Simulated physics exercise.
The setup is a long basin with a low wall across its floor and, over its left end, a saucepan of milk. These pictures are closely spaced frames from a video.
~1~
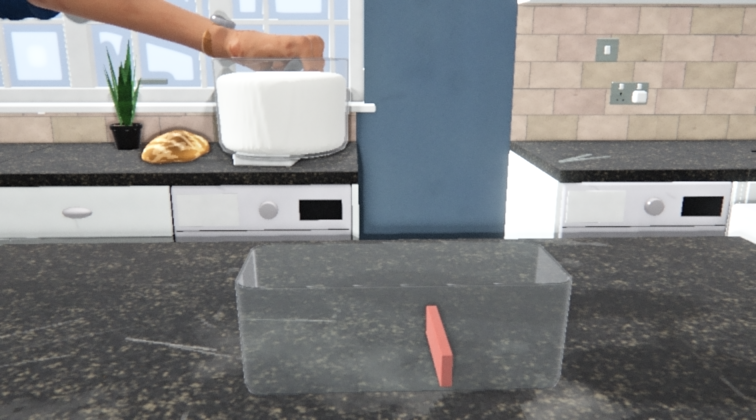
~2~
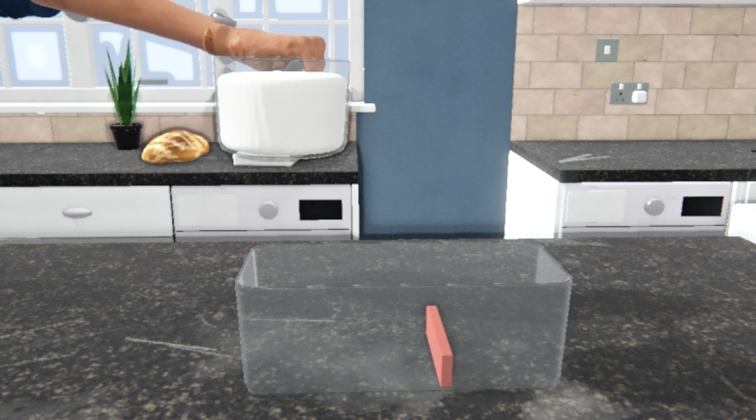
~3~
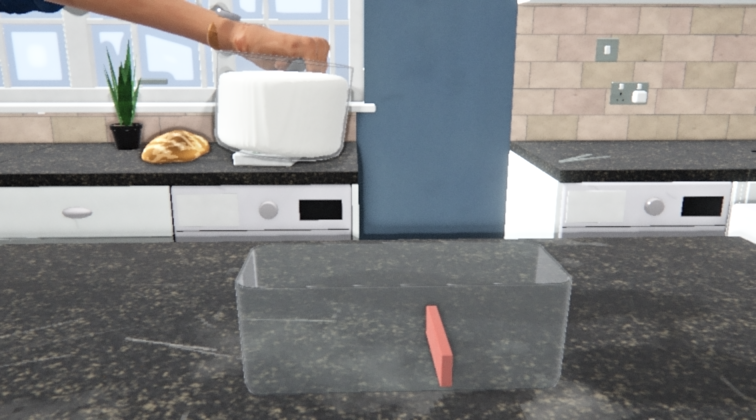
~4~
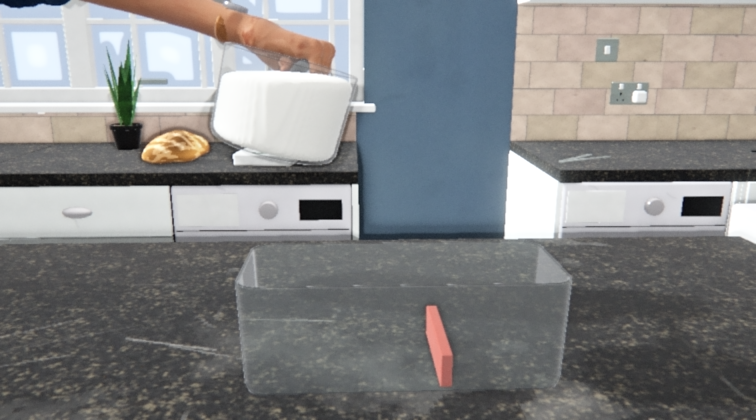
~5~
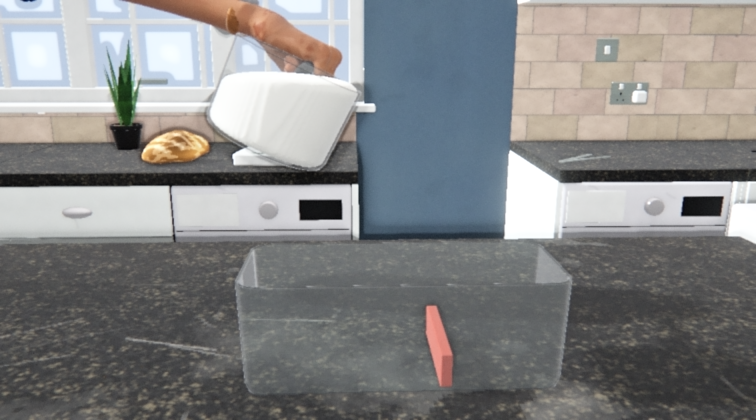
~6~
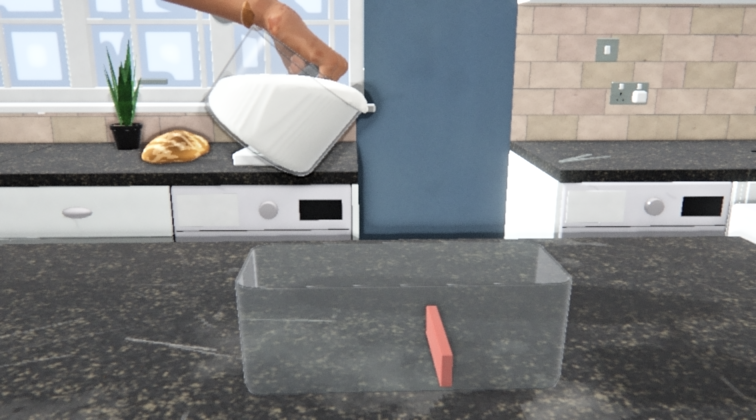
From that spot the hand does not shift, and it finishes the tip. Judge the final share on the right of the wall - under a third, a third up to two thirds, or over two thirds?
It is under a third.
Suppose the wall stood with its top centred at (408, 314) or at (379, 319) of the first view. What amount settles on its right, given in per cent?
The first gives 40 %, the second 85 %.
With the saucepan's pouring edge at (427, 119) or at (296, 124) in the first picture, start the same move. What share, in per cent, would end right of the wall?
55 and 25 in a hundred.
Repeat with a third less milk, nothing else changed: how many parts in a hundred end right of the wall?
10 per cent.
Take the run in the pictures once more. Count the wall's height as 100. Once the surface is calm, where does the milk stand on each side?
Left near 70; right near 30.
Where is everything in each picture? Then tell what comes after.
In the first picture, it leans 0°; its right rim is at (348, 61); the milk meets the walls at (219, 77) and (345, 77); the long basin's rim runs from (245, 266) to (554, 262); the wall's top is at (439, 330).
In the second picture, it leans 2°; its right rim is at (349, 64); the milk meets the walls at (220, 76) and (346, 78).
In the third picture, it leans 7°; its right rim is at (352, 70); the milk meets the walls at (223, 75) and (349, 80).
In the fourth picture, it leans 15°; its right rim is at (356, 80); the milk meets the walls at (224, 75) and (352, 82).
In the fifth picture, it leans 26°; its right rim is at (359, 94); the milk meets the walls at (222, 84) and (359, 86).
In the sixth picture, it leans 38°; its right rim is at (359, 111); the milk meets the walls at (219, 80) and (354, 98); 3 per cent is over the edge.
A moment on, the tilt is 108° and 29 per cent is still to pour, 19 is left of the wall and 1 right of it.
Next, the tilt is 112° and 5 per cent is still to pour, 77 is left of the wall and 9 right of it.
Then the tilt is 112° and 0 per cent is still to pour, 68 is left of the wall and 14 right of it.
Later the tilt is 112° and 0 per cent is still to pour, 73 is left of the wall and 16 right of it.
In the end 73 per cent lies left of the wall, 16 right of it and 10 outside.
